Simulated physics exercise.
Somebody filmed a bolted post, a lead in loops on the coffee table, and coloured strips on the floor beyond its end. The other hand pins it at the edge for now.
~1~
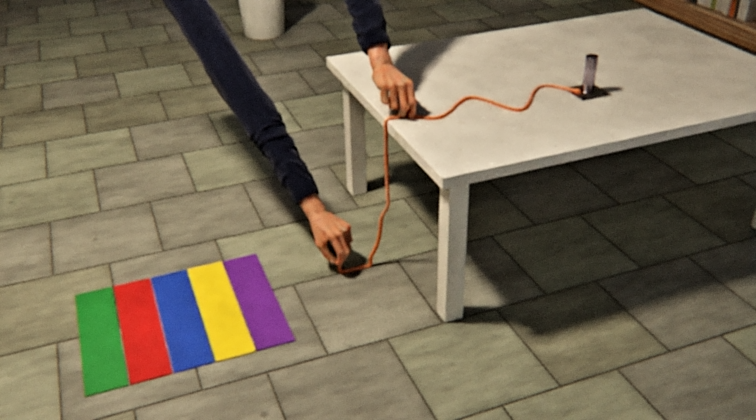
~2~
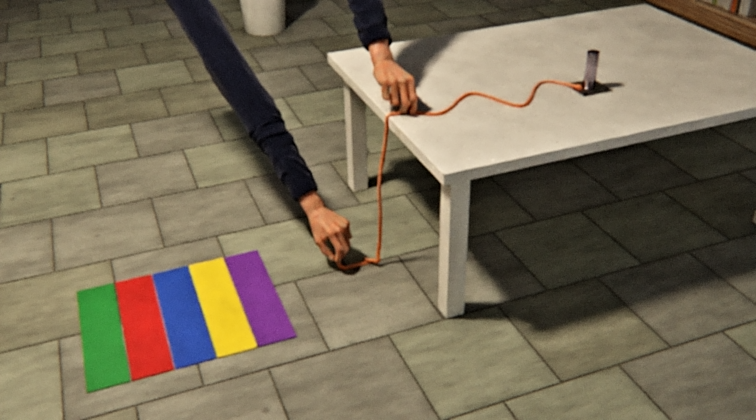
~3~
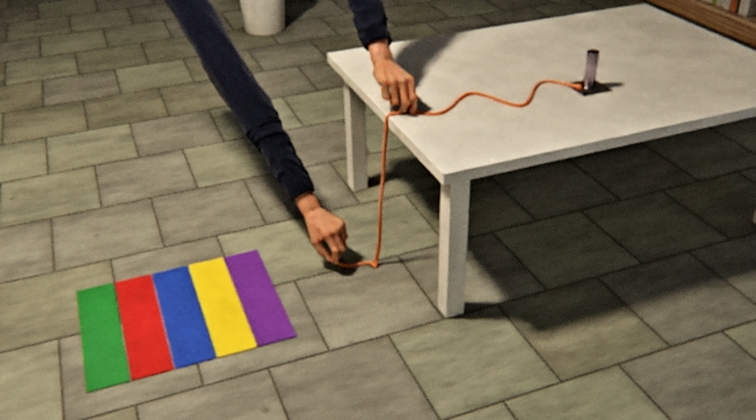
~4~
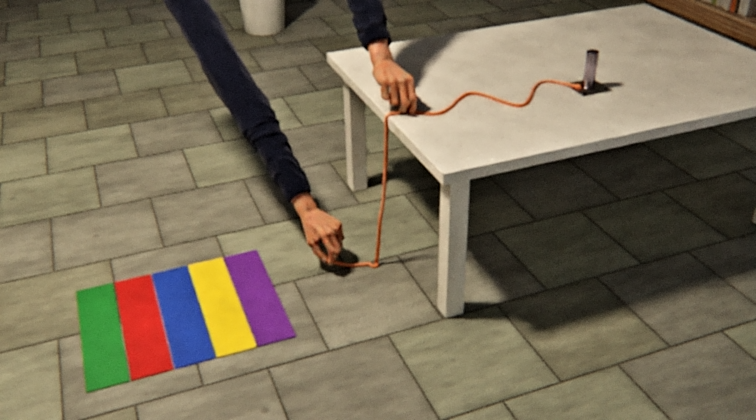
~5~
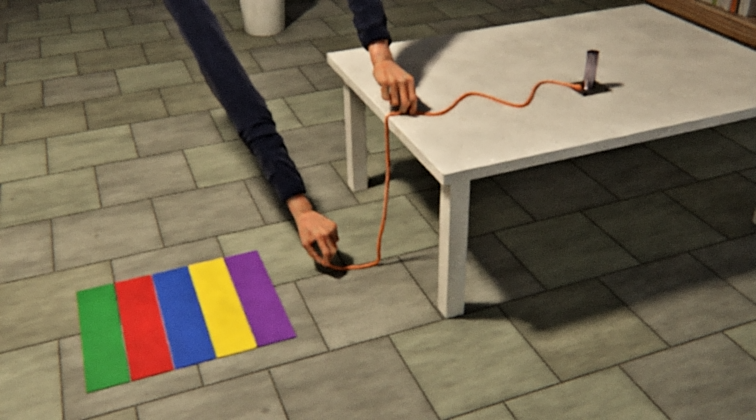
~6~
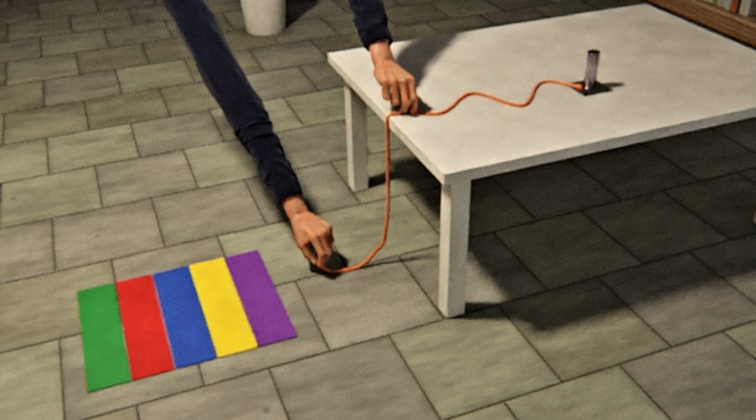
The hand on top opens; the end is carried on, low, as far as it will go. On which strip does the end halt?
Over red.
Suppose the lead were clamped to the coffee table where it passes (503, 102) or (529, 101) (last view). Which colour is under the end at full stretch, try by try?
One after the other, blue; blue.
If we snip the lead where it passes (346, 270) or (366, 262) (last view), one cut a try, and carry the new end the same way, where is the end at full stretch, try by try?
About (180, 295) and (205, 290).
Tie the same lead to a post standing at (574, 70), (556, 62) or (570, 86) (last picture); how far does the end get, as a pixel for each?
Near (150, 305), (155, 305) and (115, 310).
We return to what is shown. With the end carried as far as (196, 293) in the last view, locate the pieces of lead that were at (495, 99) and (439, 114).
At (452, 106), then (385, 142).
Early on, end near (196, 293); over blue.
Midway, end near (159, 302); over red.
At the end of the slack, end near (136, 307); over red. The end stops over the red strip.
